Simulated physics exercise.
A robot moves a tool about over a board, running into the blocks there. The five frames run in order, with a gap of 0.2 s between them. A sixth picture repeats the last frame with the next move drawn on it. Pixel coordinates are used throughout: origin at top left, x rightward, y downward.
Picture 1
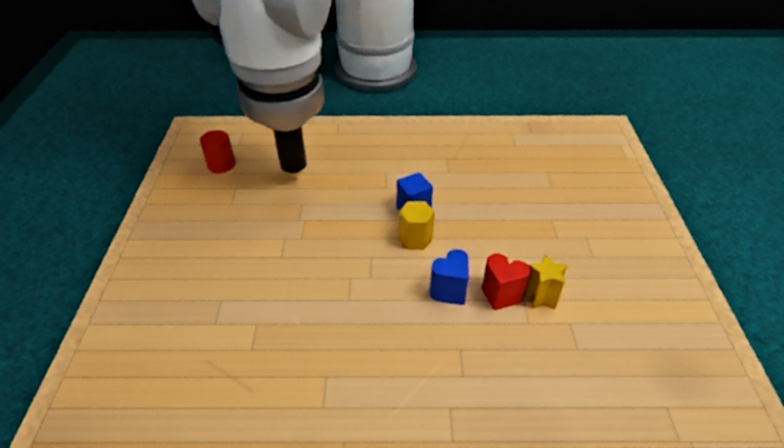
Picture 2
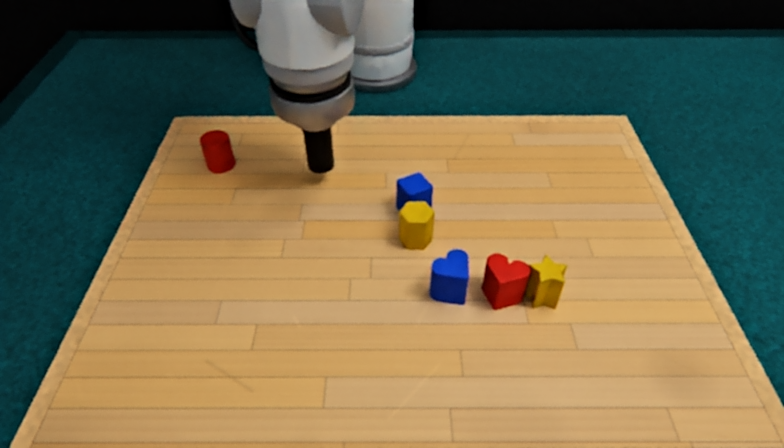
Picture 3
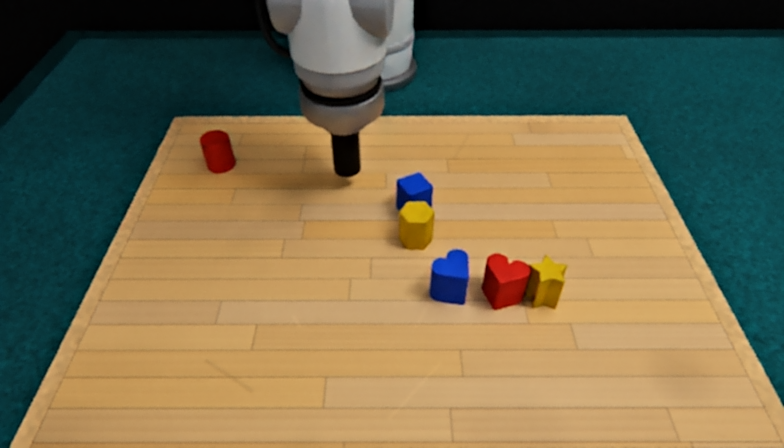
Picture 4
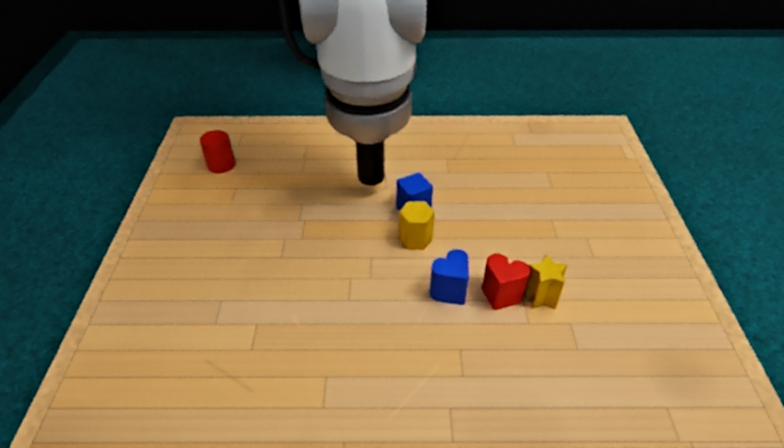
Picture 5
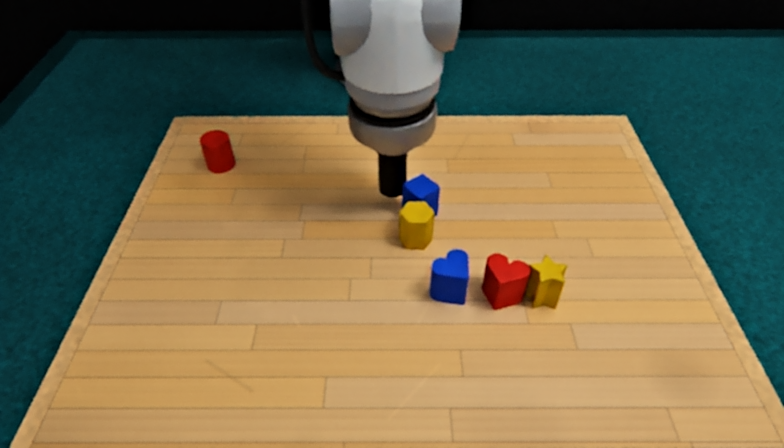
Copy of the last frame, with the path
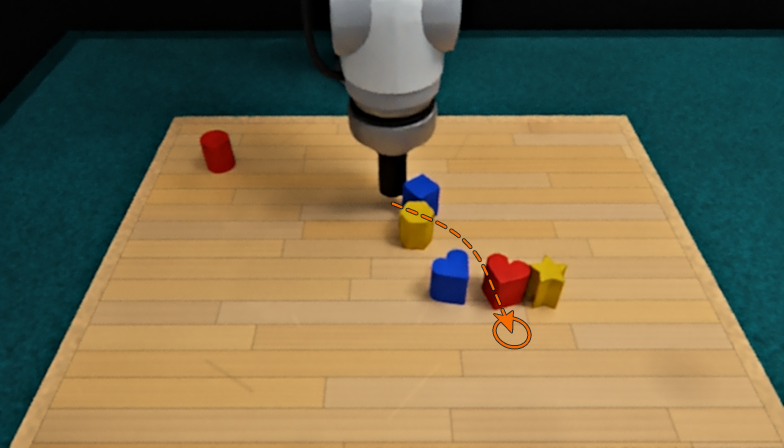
On a wooden board with scattered red, blue and yellow blocks, a robot arm slid its black tip rightward and slightly nearer, then nudged the blue block behind the yellow hexagon a little to the right.
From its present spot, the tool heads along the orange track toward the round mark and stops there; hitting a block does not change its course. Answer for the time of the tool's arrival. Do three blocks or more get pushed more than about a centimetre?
Short answer: No.
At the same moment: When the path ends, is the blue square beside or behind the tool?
Yes
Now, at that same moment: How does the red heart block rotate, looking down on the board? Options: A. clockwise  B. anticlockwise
My answer is option B.
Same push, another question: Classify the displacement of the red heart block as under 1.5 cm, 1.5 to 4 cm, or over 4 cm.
More than 4 cm.
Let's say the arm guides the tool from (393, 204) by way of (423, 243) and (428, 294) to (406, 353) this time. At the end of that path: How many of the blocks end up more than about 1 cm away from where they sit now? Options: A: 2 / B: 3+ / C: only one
I choose B.
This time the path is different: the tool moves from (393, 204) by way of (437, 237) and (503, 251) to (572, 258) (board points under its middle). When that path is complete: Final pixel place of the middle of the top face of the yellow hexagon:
In the picture, that point is around (428, 230).
Path on the board, from (393, 204) through (448, 229) and (486, 273) to (512, 332).
What follows on the original path. One third of the way, tool (451, 214); blue square (482, 205), turned 55° anticlockwise.
Two thirds of the way, tool (489, 258); blue square (501, 211), turned 75° anticlockwise; red heart block (511, 272).
At the end, tool (516, 318); yellow hexagon in place; blue square (501, 211), turned 75° anticlockwise; red heart block (549, 322), turned 80° anticlockwise.
